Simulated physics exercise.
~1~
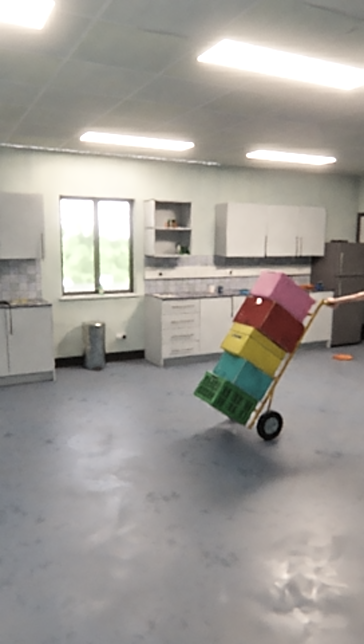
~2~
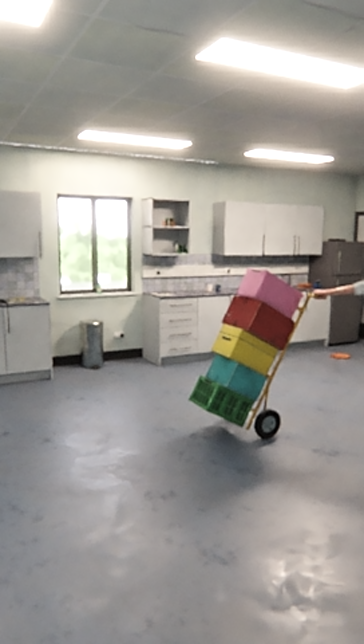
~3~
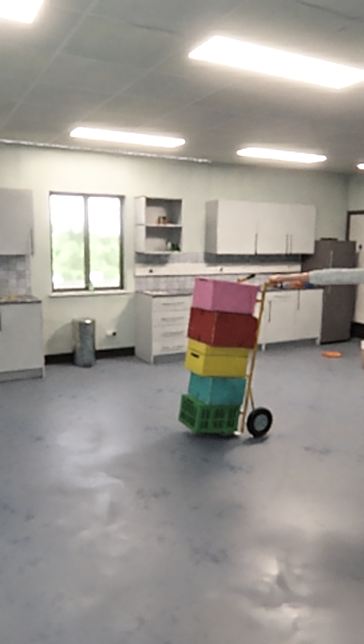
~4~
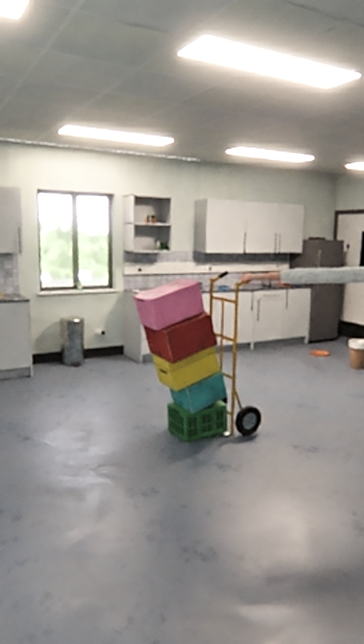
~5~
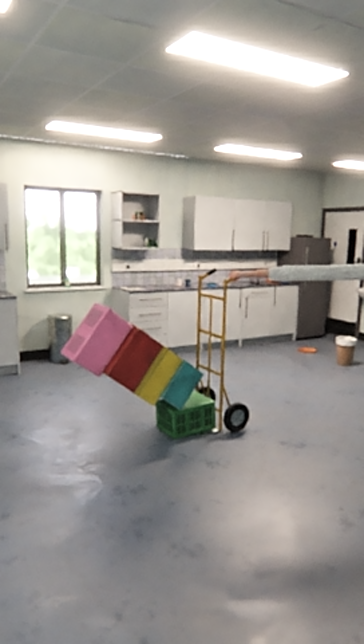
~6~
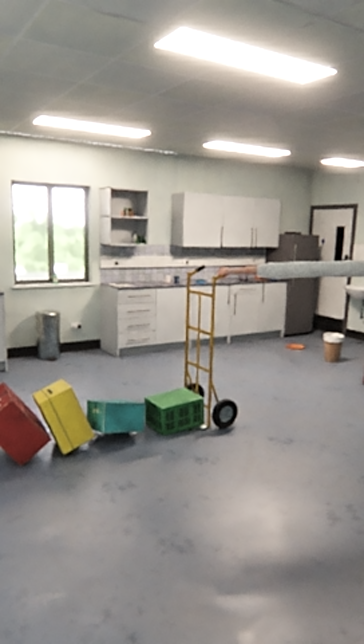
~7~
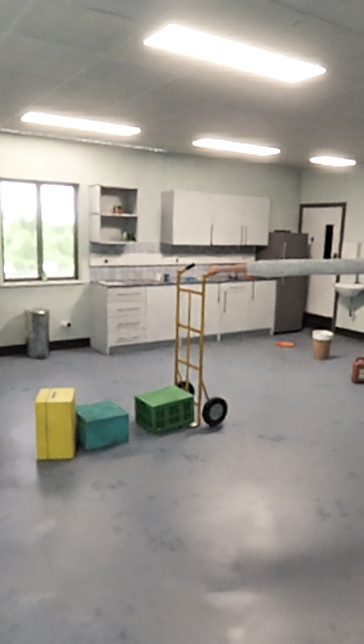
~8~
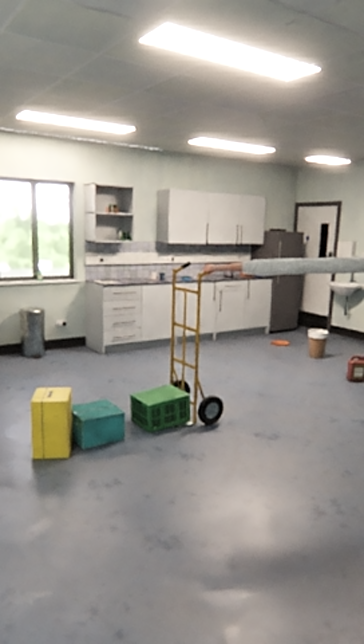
In a kitchen, a hand truck tips upright and four boxes topple left, leaving the green crate.
